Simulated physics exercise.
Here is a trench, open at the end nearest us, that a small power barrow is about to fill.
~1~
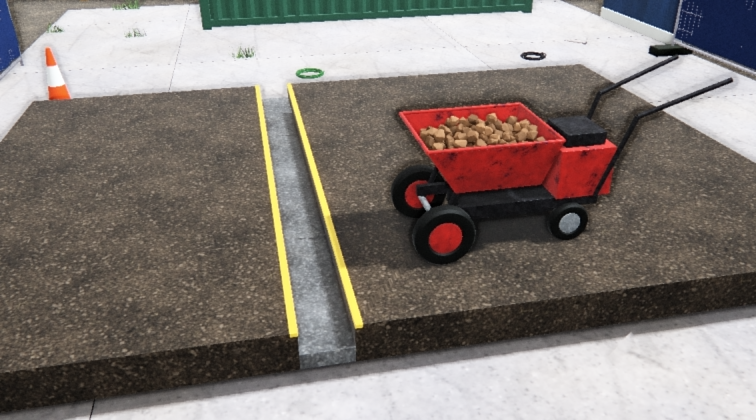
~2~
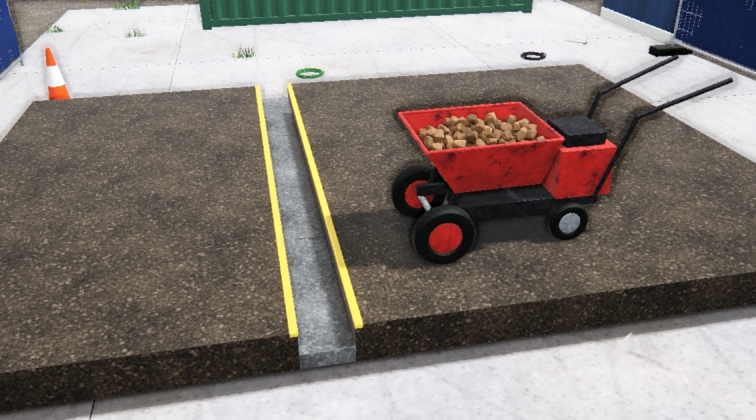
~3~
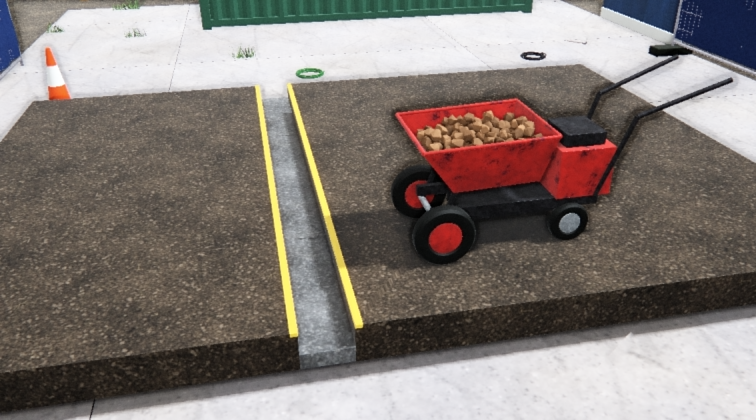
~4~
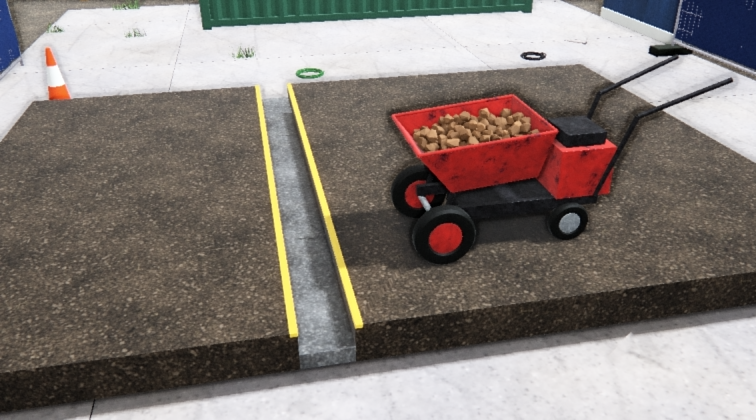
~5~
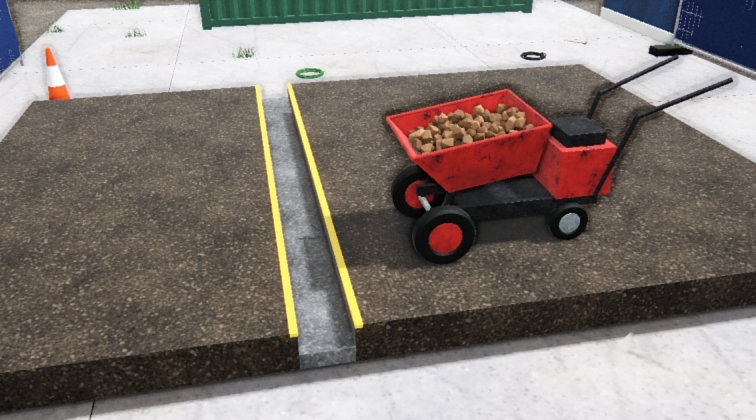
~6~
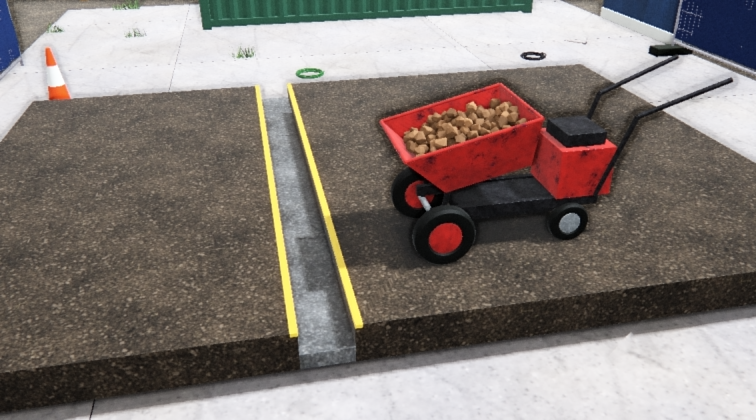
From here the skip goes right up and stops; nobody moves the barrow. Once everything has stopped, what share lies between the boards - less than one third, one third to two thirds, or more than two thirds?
Between the boards lies more than two thirds.
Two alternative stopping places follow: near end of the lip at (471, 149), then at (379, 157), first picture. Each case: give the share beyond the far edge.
Some 0 % then some 70 %.
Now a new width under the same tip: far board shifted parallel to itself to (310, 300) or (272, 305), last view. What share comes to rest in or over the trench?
60 %, 90 %.
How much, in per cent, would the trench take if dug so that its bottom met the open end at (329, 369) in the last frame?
Close to 100 per cent.
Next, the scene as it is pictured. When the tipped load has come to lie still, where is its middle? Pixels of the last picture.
At about (310, 256).
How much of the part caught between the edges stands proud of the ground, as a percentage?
30 per cent or so.
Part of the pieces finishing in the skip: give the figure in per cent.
Estimate: Some 0 %.
Just after the last frame, skip tipped steeply; every one in the skip.
A moment on, skip tipped right over; the larger part in the skip; just a few short of the trench; about a tenth in or heaped over the trench; about a tenth falling.
Further on, skip tipped right over; about a tenth in the skip; just a few short of the trench; the larger part in or heaped over the trench; about a tenth beyond it.
When it is over, skip tipped right over; about a tenth short of the trench; the larger part in or heaped over the trench; about a tenth beyond it.
